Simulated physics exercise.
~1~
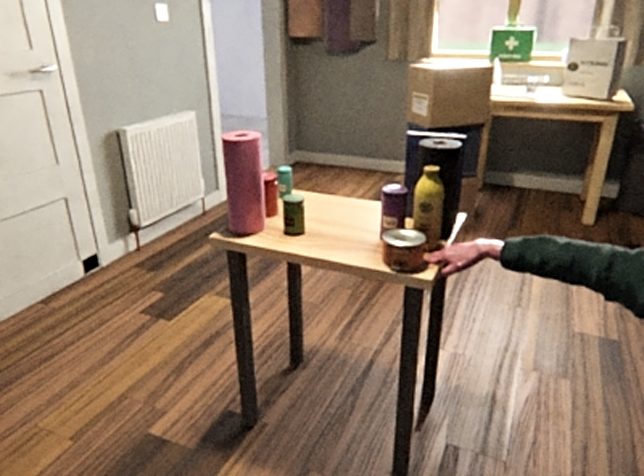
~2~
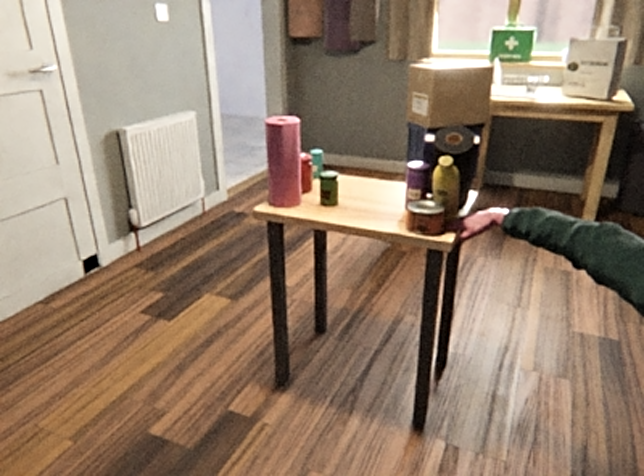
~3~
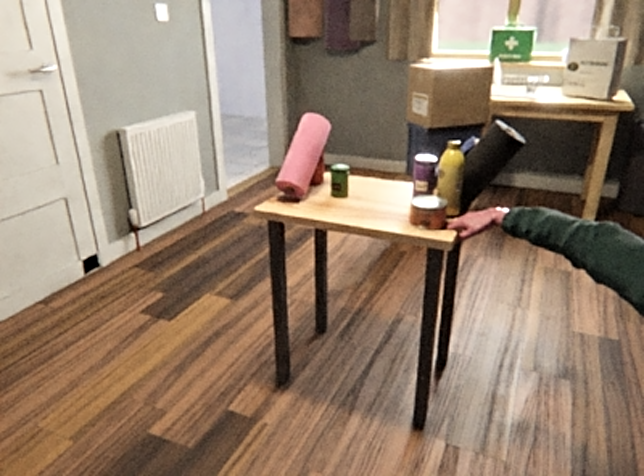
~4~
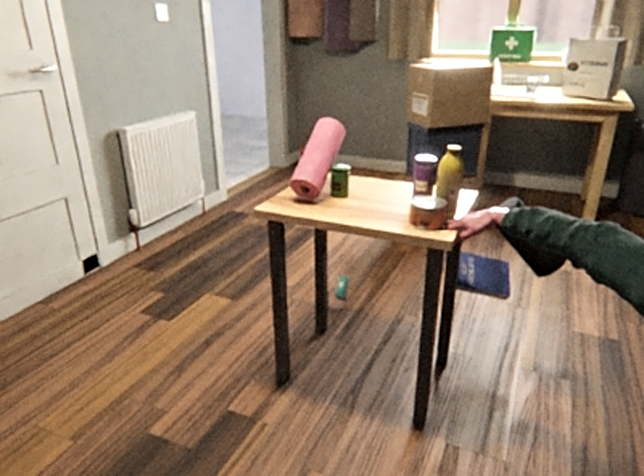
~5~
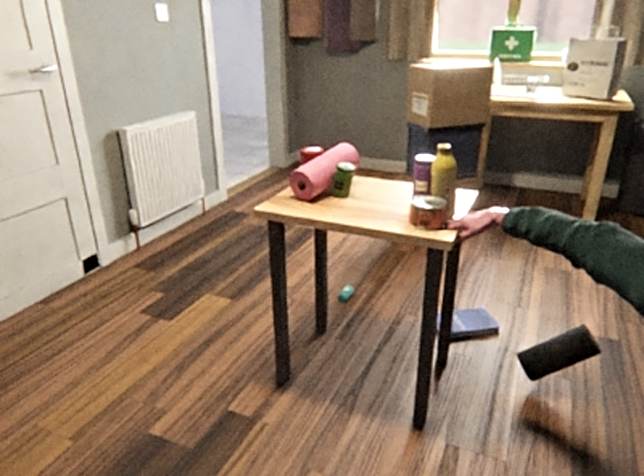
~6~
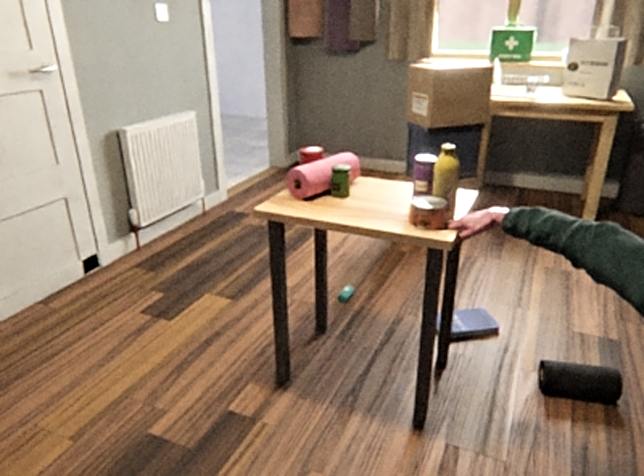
A hand shoved a small table crowded with bottles, jars and rolls away, and a black roll, a blue book and a turquoise shaker fell to the floor, while a pink roll toppled over but stayed on top with the rest.
